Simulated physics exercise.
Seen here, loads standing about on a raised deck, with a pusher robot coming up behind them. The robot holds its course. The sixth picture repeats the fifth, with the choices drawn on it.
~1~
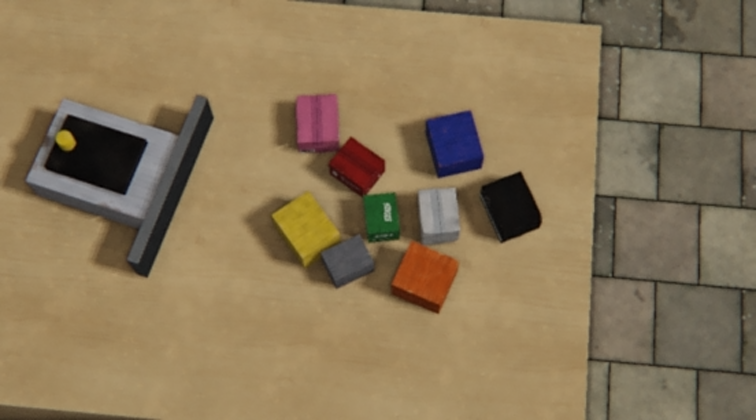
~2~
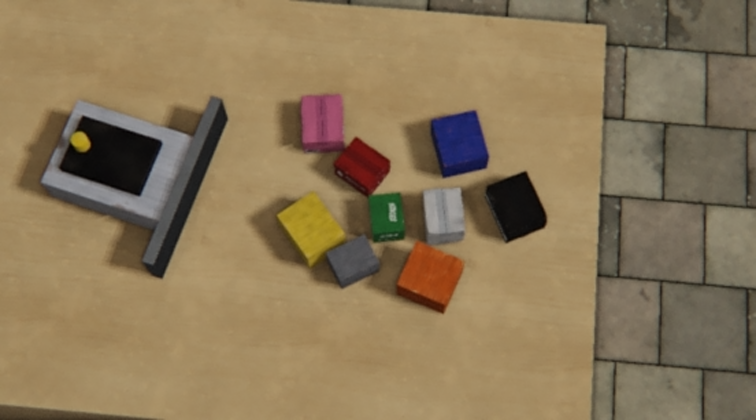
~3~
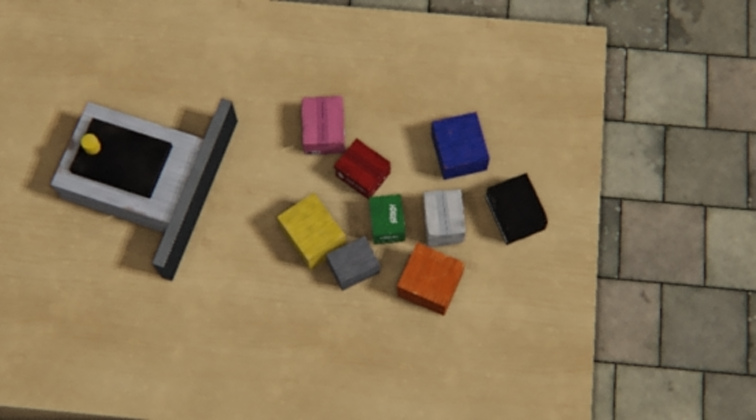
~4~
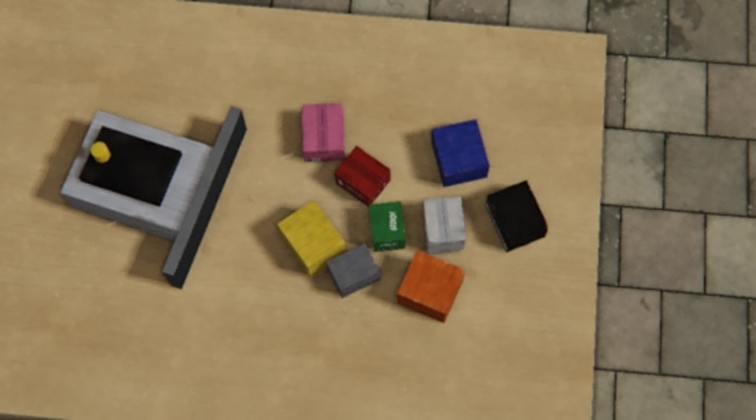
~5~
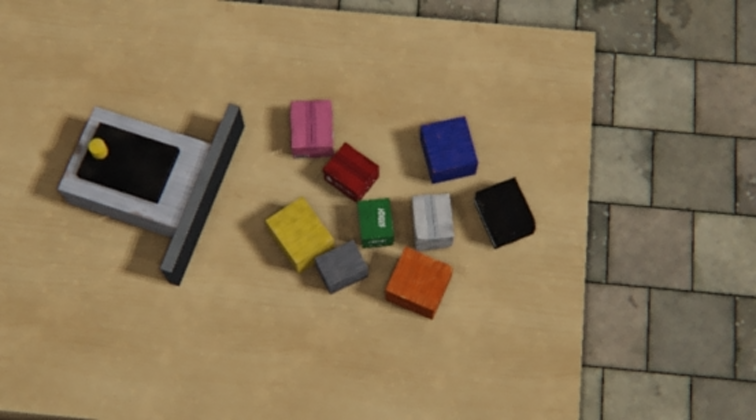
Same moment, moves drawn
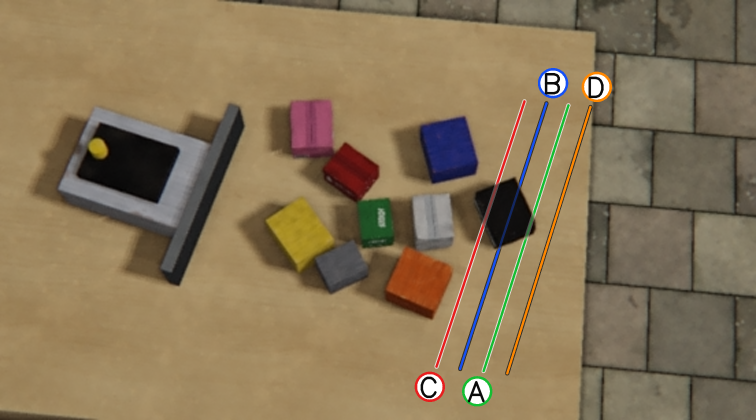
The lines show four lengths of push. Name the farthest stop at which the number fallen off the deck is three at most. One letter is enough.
As far as mark A.
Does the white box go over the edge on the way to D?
By then, yes.
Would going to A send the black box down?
Yes.
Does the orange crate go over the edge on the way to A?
No.
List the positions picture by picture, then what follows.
The first picture shows red box (357, 167); yellow crate (306, 230); black box (511, 207).
The second picture shows robot (118, 157); pink parcel (323, 124).
The third picture shows robot (127, 159); blue crate (460, 146).
The fourth picture shows robot (137, 168); grey crate (353, 271).
The fifth picture shows robot (134, 164); red box (351, 173); yellow crate (300, 235); black box (505, 213).
On the marked copy, A at (528, 234); B at (505, 232); C at (482, 230); D at (551, 236).
Taking A. A third of the way, robot (251, 175); pink parcel (376, 129); grey crate (365, 288).
Two thirds of the way, robot (368, 185); black box (552, 214); blue crate (531, 156).
When it is over, robot (459, 193); black box over the edge; white box over the edge; two fallen.
As for the rest, B is within the limit but short; C is within the limit but short; D drops four.
